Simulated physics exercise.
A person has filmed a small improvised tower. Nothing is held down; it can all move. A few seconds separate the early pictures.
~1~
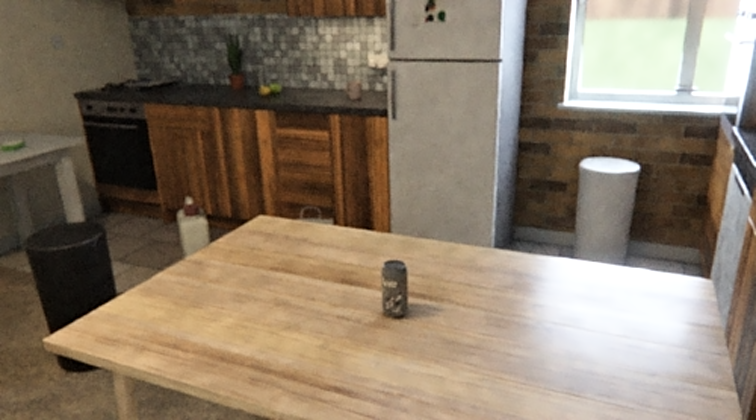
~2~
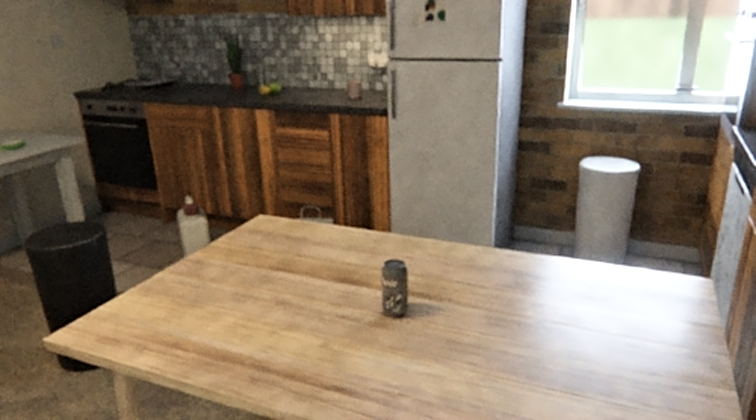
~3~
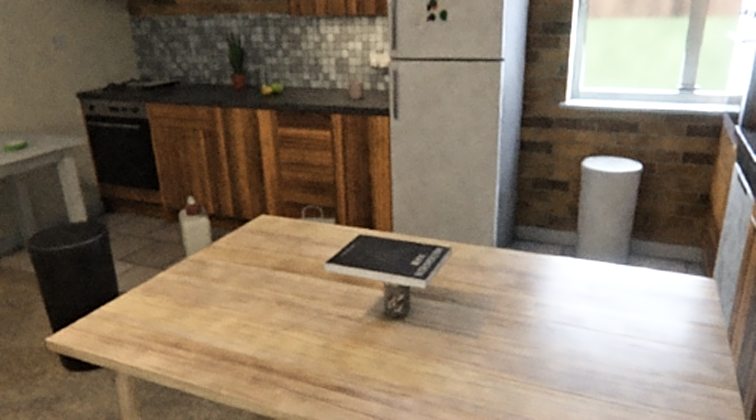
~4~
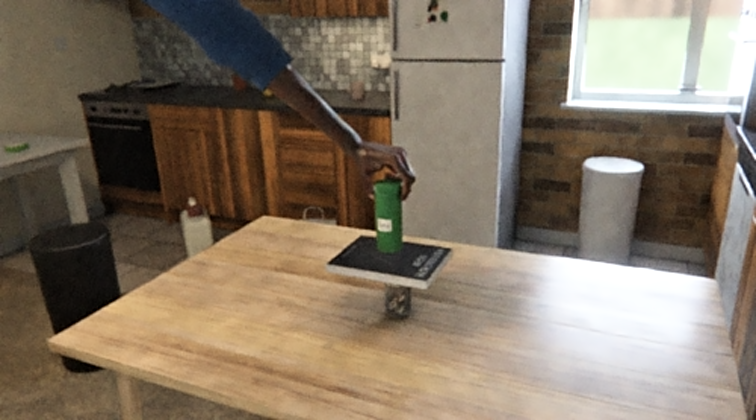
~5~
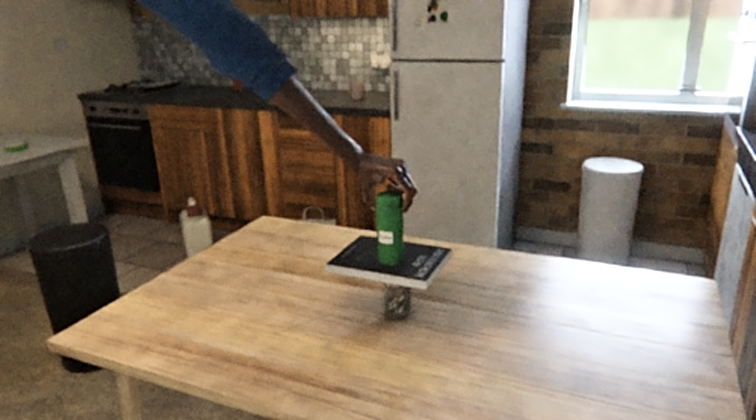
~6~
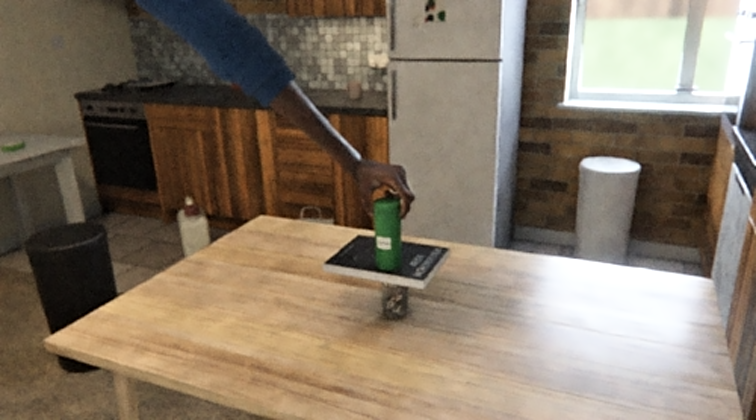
An arm in a blue sleeve reaches in from the upper left over a pale wooden table, seen from slightly above in a kitchen with wooden cabinets, a grey fridge and a bright window. A grey can stands alone near the table's middle, then a black book lies flat on top of it. The hand lowers a green jar onto the book and keeps hold, while the view barely shifts.
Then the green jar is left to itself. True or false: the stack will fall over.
False.
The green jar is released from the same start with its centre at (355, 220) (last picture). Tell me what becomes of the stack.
Topples.
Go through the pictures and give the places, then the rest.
In the first picture, the last thing is not in view yet; grey can (395, 289).
In the second picture, the last thing is not in view yet; grey can (395, 288).
In the third picture, the last thing is not in view yet.
The fourth picture shows still above its spot; green jar (389, 216).
The fifth picture shows still above its spot; green jar (390, 228).
The sixth picture shows set down, still held; green jar (388, 233).
Then, 0.40 s on from there, no change.
Then, 1.00 s on from there, green jar resting near (388, 234).
In the end, all 3 unmoved. At the end, from the last picture's camera, green jar near (388, 234). The stack stays up.
